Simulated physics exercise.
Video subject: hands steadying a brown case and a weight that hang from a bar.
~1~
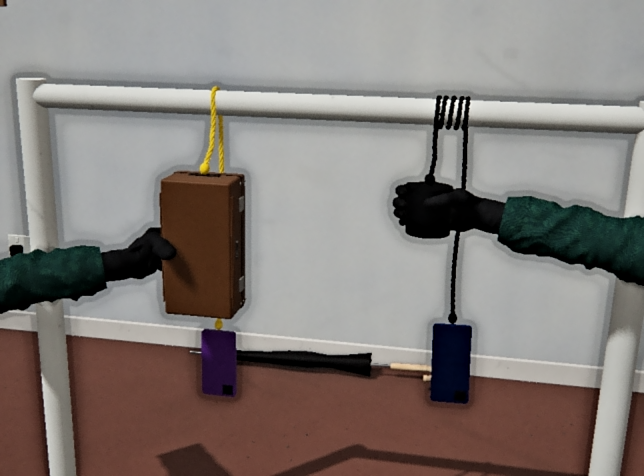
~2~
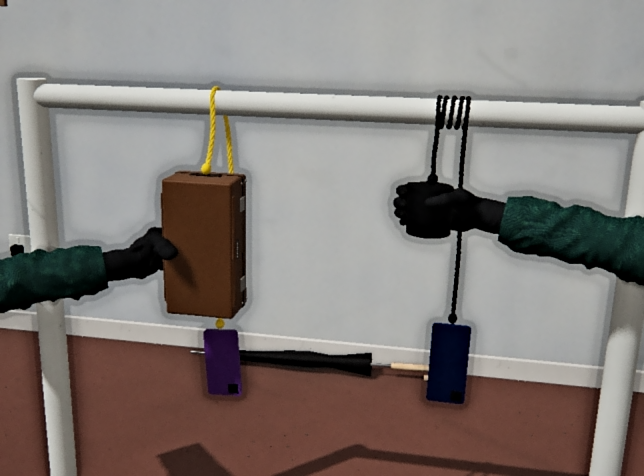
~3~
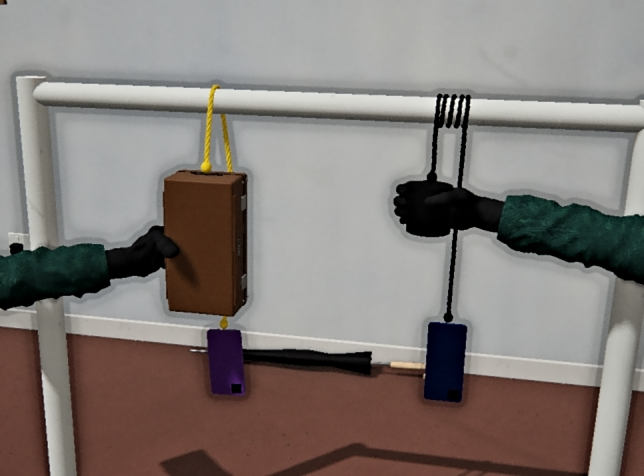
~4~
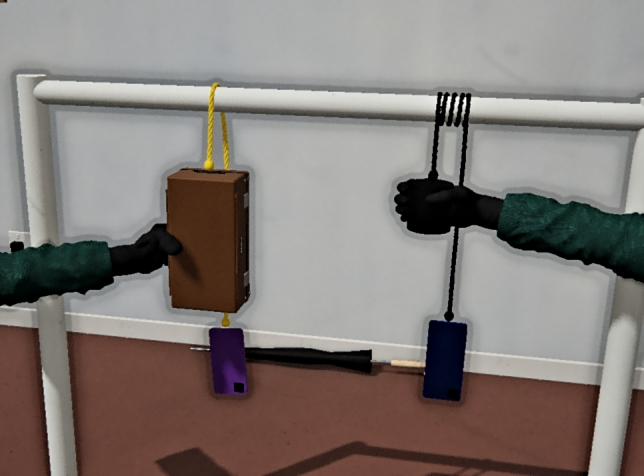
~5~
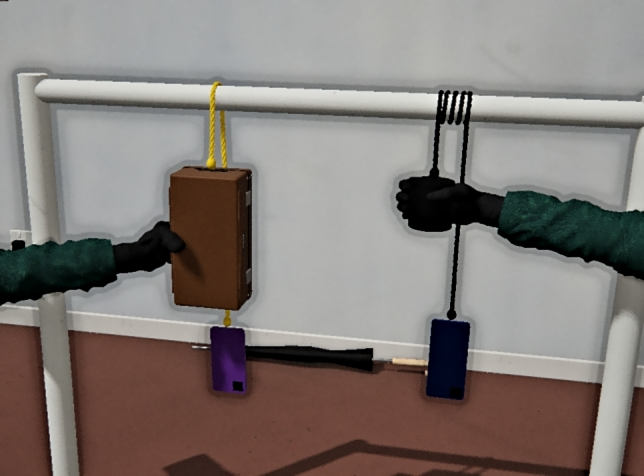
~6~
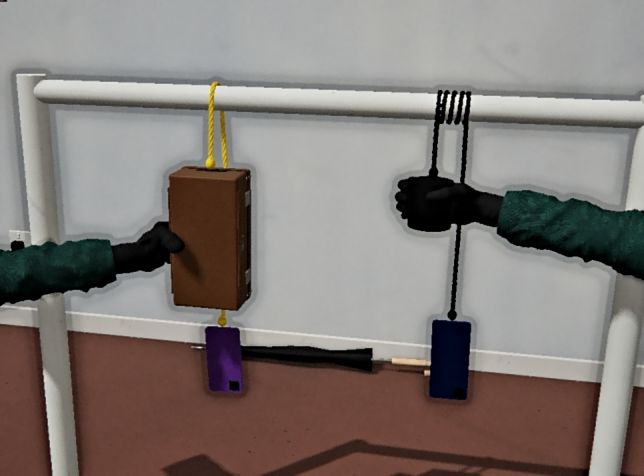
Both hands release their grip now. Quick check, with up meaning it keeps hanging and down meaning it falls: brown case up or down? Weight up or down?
Brown case: Down; weight: Up.
Then, 0.58 s past the final frame, brown case on the floor; weight still up near (434, 203).
Then, 0.98 s past the final frame, brown case on the floor; weight still up near (432, 203).
When it is over, brown case on the floor; weight still up near (434, 203). The brown case drops and the weight keeps its height.
